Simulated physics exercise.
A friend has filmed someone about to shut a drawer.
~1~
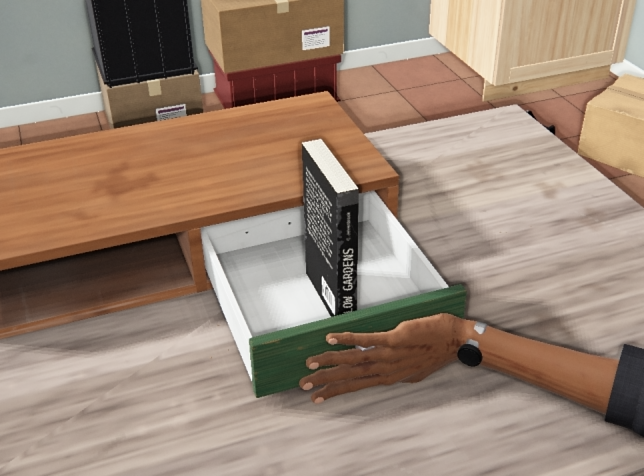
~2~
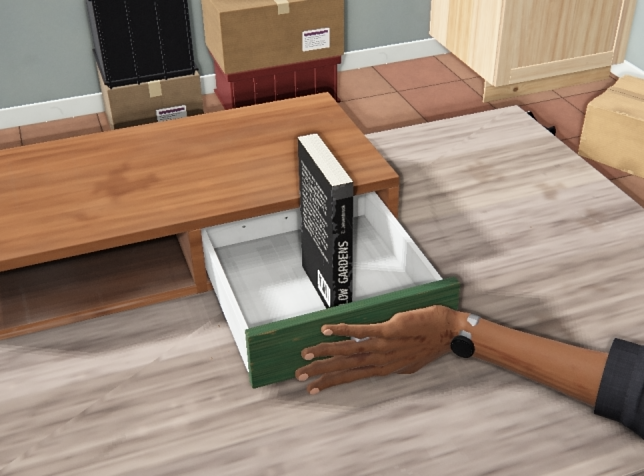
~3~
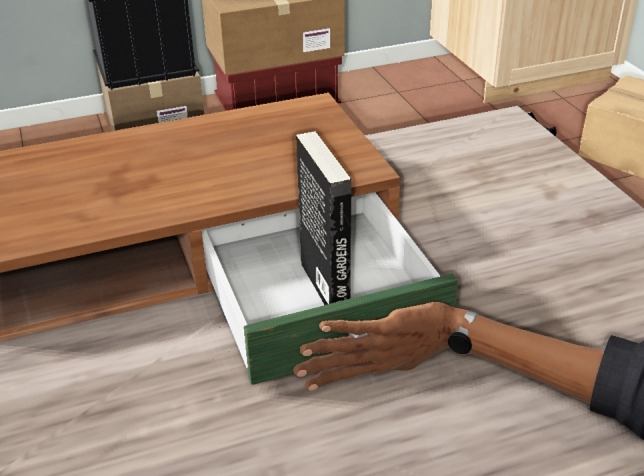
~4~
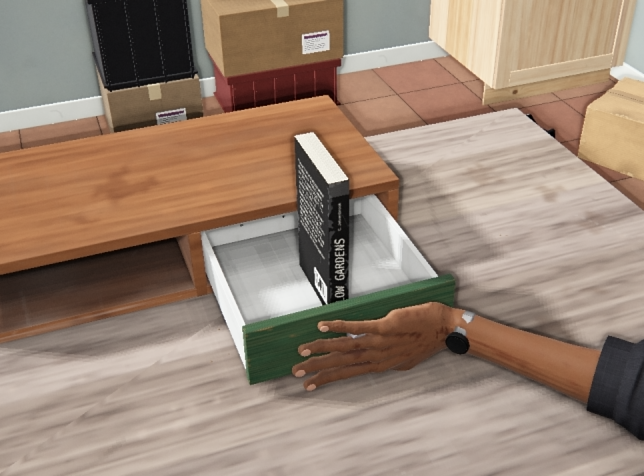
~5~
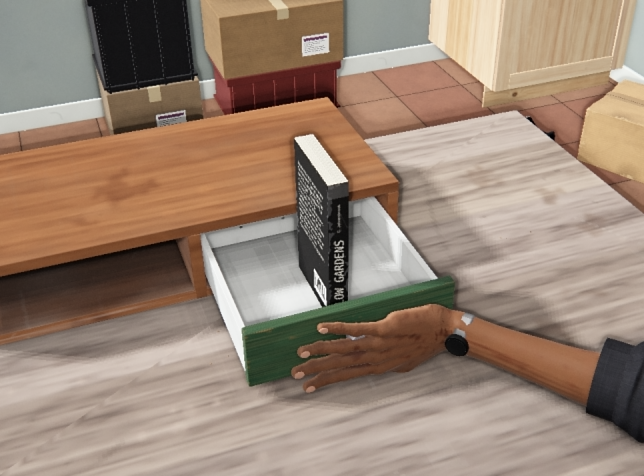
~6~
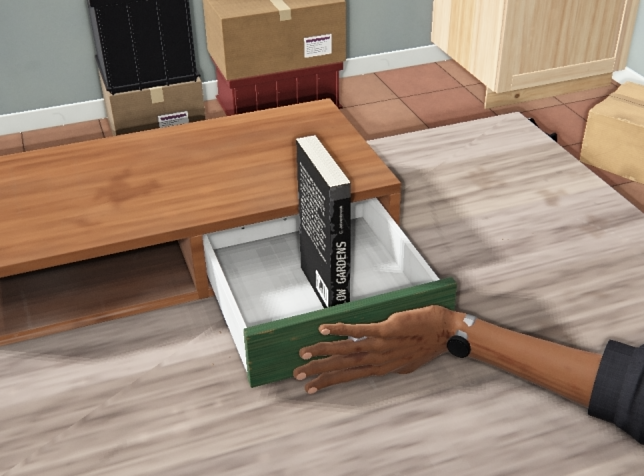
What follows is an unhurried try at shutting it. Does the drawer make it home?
Here the drawer stays ajar.
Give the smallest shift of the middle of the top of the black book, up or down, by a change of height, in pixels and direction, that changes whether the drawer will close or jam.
Some 84 pixels, down.
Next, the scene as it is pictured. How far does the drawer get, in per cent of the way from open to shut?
Roughly 35 per cent.
Then, 0.26 s later than the last frame, drawer starting in.
When it is over, the drawer will not close.
